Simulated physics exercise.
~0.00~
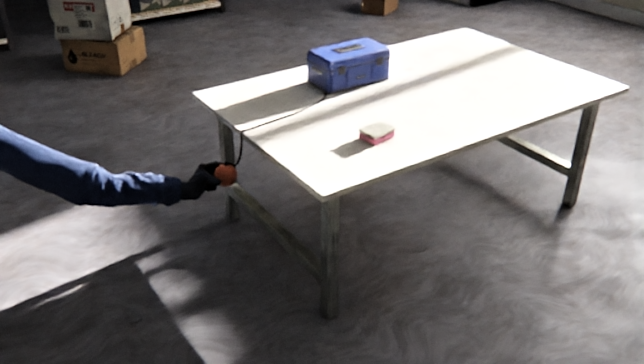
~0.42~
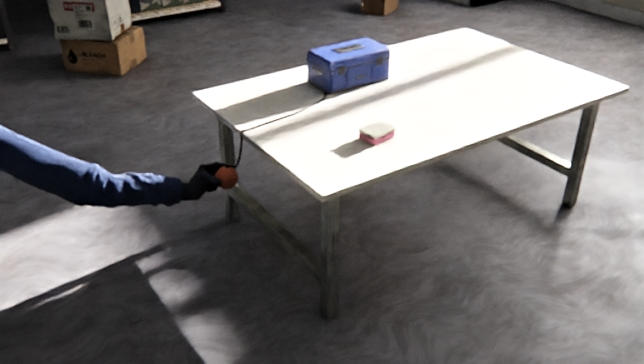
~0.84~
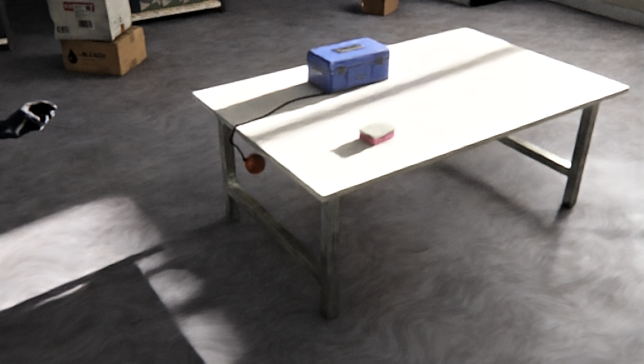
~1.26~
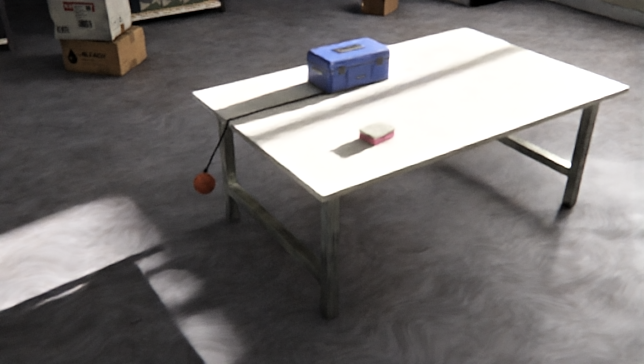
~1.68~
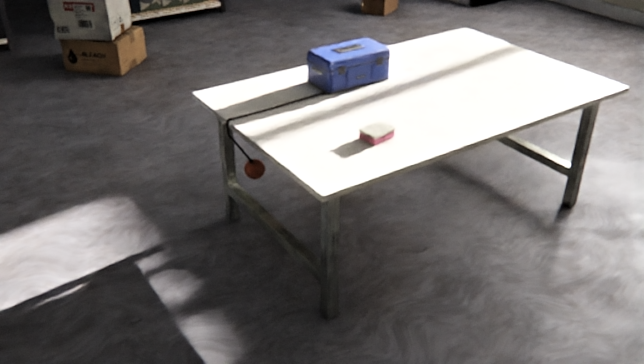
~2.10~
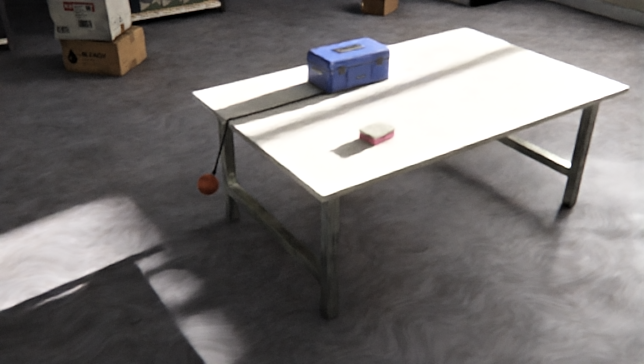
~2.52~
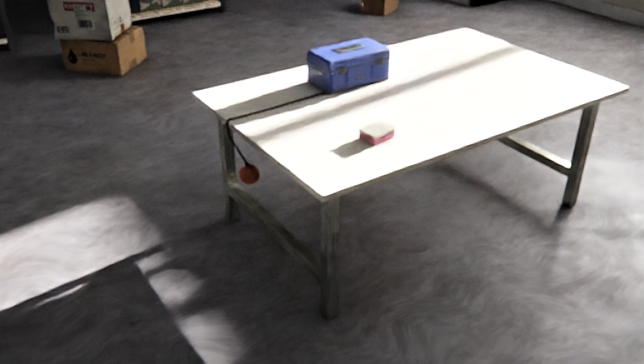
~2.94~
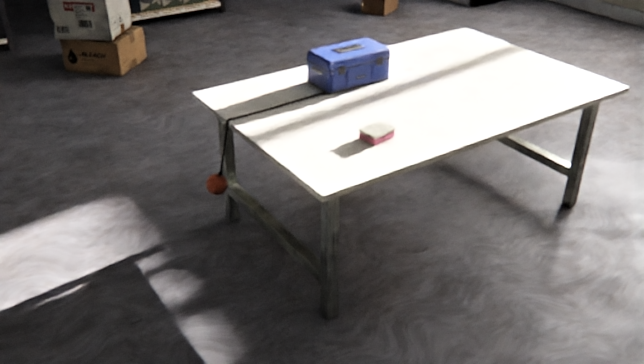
An orange ball hangs from a dark string beside the left edge of a white table, held by a gloved hand in a blue sleeve. The string runs across the tabletop to a blue toolbox, while a small pink and white sponge sits nearby. The hand lets go and withdraws to the left, and the ball swings right beneath the edge. It swings back left, then right again, going back and forth in shrinking arcs. At the end it still dangles below the tabletop, with the toolbox and sponge unmoved.
